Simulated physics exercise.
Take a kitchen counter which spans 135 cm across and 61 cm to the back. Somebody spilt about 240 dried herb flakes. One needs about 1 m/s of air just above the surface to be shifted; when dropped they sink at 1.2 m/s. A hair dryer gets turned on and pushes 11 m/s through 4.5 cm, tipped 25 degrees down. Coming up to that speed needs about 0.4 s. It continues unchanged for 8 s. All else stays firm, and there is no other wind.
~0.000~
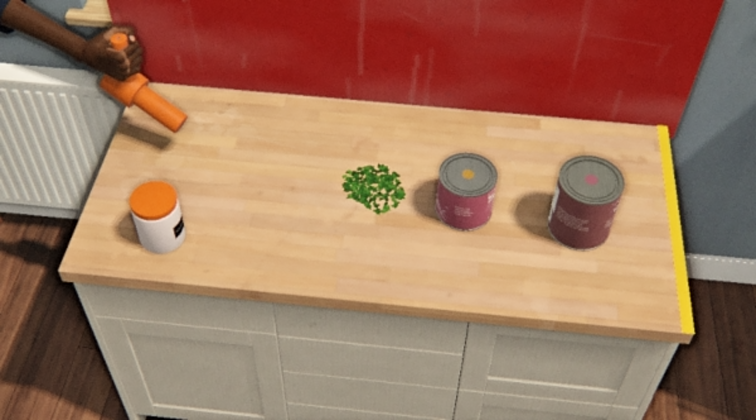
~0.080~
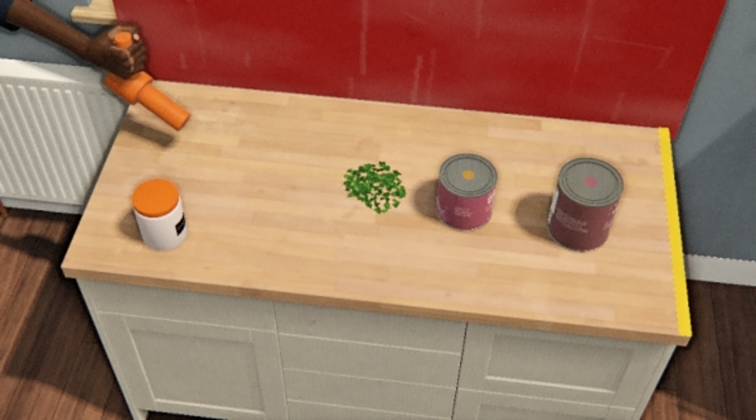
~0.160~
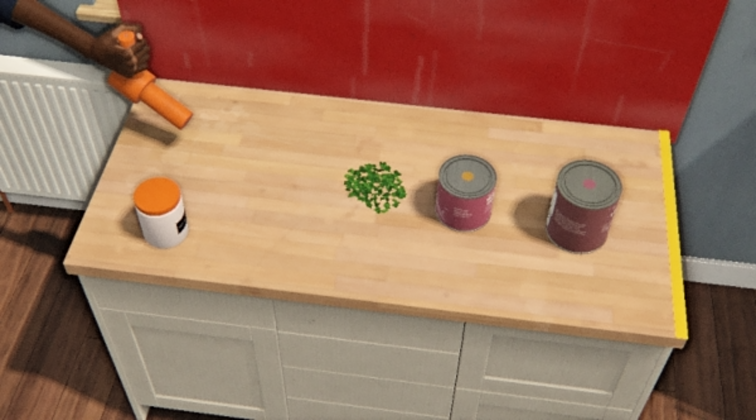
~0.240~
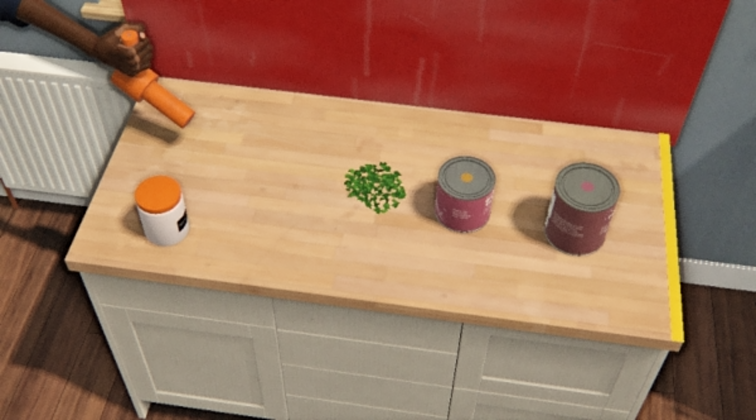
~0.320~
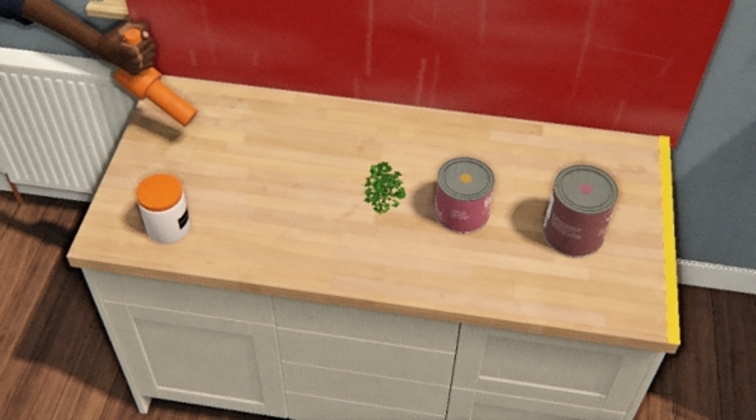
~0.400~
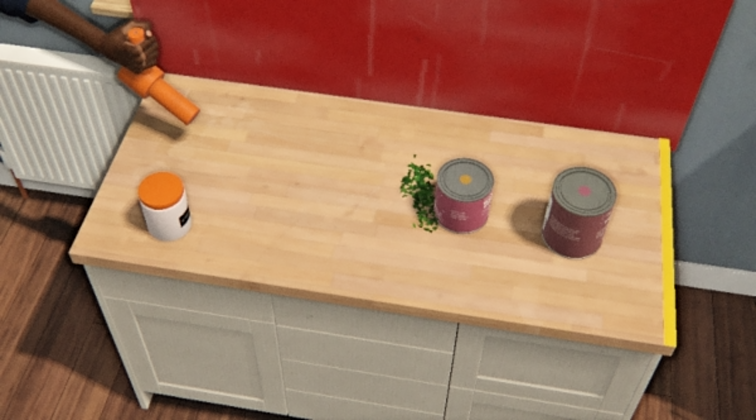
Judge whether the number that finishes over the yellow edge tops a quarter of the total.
Judgement: It does top a quarter.
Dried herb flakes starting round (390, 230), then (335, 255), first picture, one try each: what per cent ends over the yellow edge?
It goes 30 % first, then 0 %.
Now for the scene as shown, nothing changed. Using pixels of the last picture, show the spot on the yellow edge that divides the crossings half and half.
Roughly at pixel (671, 199).
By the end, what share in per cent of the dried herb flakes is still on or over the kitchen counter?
About 3 percent of them remain.
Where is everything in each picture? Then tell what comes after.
In the first picture, the middle of the dried herb flakes is near (371, 188), none has stirred yet and the mouth of the hair dryer is at (181, 125).
In the second picture, the middle of the dried herb flakes is near (372, 187), none has stirred yet and the yellow edge is centred on (679, 223).
In the third picture, the middle of the dried herb flakes is near (373, 187), none has stirred yet, the top of a tin is at (468, 176) and the top of a tin is at (590, 184).
In the fourth picture, the middle of the dried herb flakes is near (373, 187) and none has stirred yet.
In the fifth picture, the middle of the dried herb flakes is near (382, 185), the farthest in sight from the hair dryer is at (403, 195) and about 40 % have left their places.
In the sixth picture, the middle of the dried herb flakes is near (422, 195), the farthest in sight from the hair dryer is at (436, 229) and all have left their places.
After 1.6 s, 45 % are on the move or not yet settled, 55 % are over the yellow edge; the middle of those still in play is near (594, 204).
After 2.6 s, 9 % are on the move or not yet settled, 69 % are over the yellow edge.
After 4.4 s, 4 % are on the move or not yet settled, 72 % are over the yellow edge.
After 8.0 s, at the end, 73 % are over the yellow edge.
